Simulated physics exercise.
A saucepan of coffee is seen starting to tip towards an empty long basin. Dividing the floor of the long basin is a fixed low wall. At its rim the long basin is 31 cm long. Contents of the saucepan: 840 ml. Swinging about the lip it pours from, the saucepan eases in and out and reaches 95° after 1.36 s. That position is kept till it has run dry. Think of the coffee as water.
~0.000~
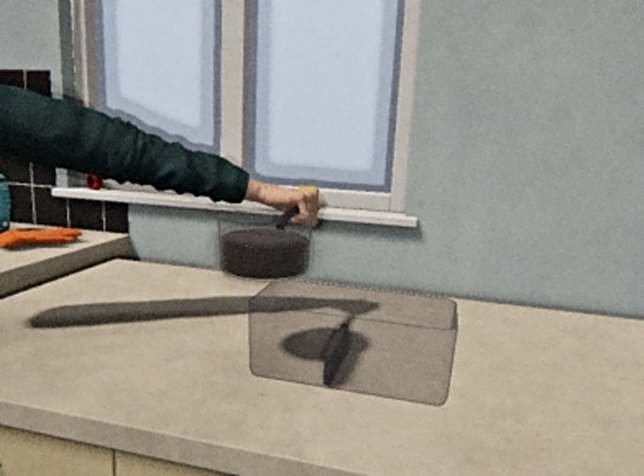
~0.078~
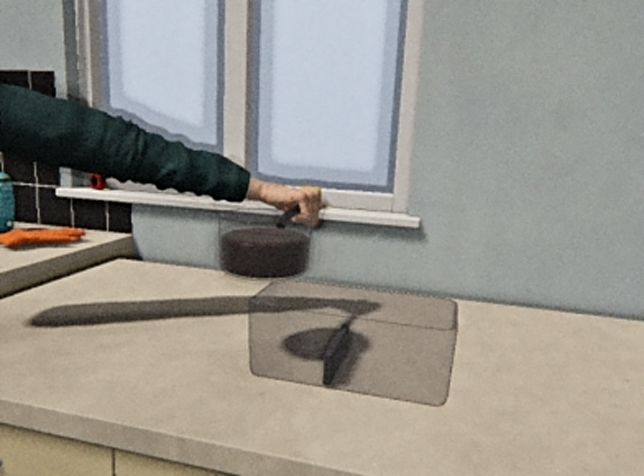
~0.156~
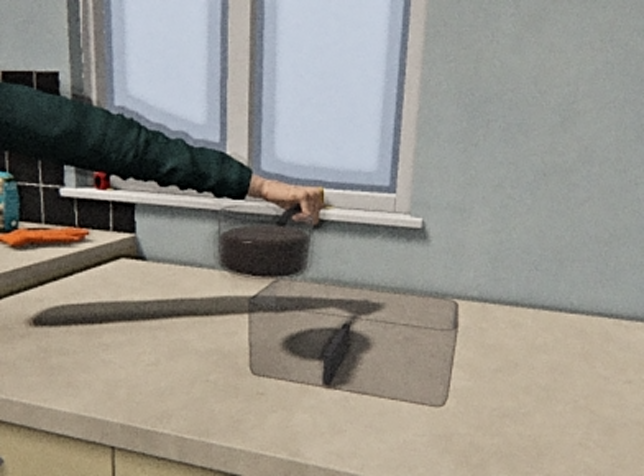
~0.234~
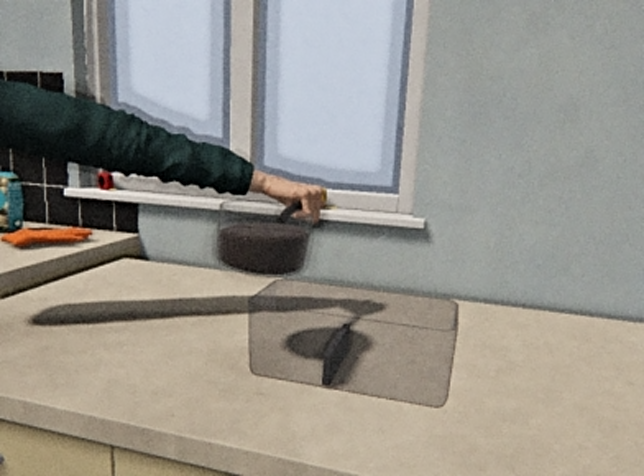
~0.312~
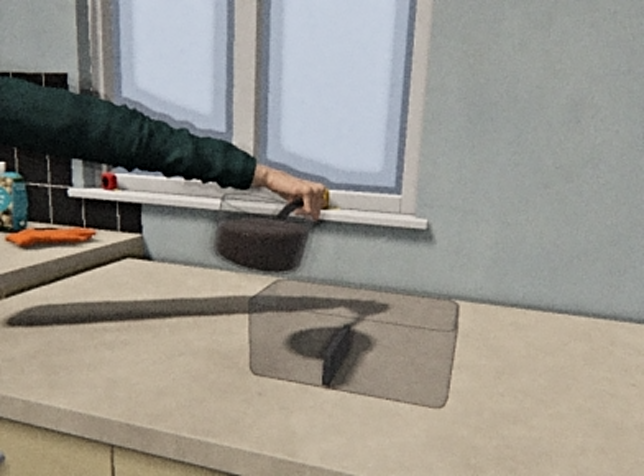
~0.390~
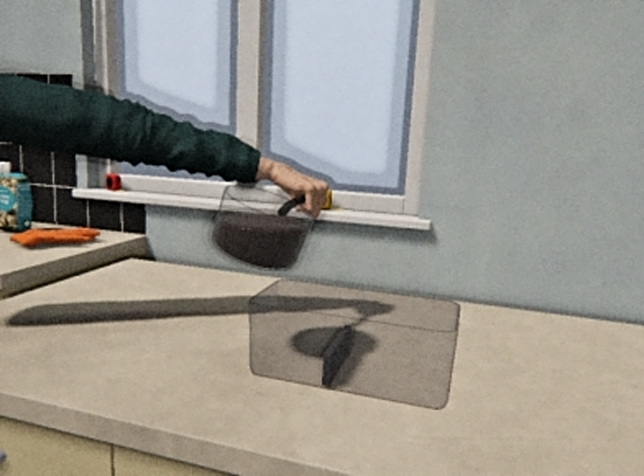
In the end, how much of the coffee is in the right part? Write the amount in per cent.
Roughly 92 percent is in the right part.
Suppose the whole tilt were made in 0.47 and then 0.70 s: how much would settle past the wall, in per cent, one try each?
Roughly 75 per cent the first time and 80 per cent the second.
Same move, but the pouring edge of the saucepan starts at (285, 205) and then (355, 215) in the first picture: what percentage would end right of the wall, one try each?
I'd expect close to 75 per cent and then close to 95 per cent.
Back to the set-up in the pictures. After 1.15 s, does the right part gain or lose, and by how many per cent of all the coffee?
Looks like it goes higher by around 38.
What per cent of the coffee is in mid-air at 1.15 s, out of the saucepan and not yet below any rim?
Close to 20 in every hundred parts.
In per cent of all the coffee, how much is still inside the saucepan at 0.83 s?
Close to 74 in a hundred.
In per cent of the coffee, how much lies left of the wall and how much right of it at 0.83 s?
About 2 % left, 2 % right.
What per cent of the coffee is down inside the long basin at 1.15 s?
Roughly 56 %.
Then, 0.83 s in, the tilt is 64° and 74 per cent is still to pour, 2 is left of the wall and 2 right of it.
Then, 1.15 s in, the tilt is 90° and 23 per cent is still to pour, 3 is left of the wall and 53 right of it.
Then, 1.49 s in, the tilt is 95° and 4 per cent is still to pour, 5 is left of the wall and 86 right of it.
Then, 1.86 s in, the tilt is 95° and 1 per cent is still to pour, 6 is left of the wall and 92 right of it.
Finally, 7 per cent lies left of the wall, 92 right of it and 1 outside.
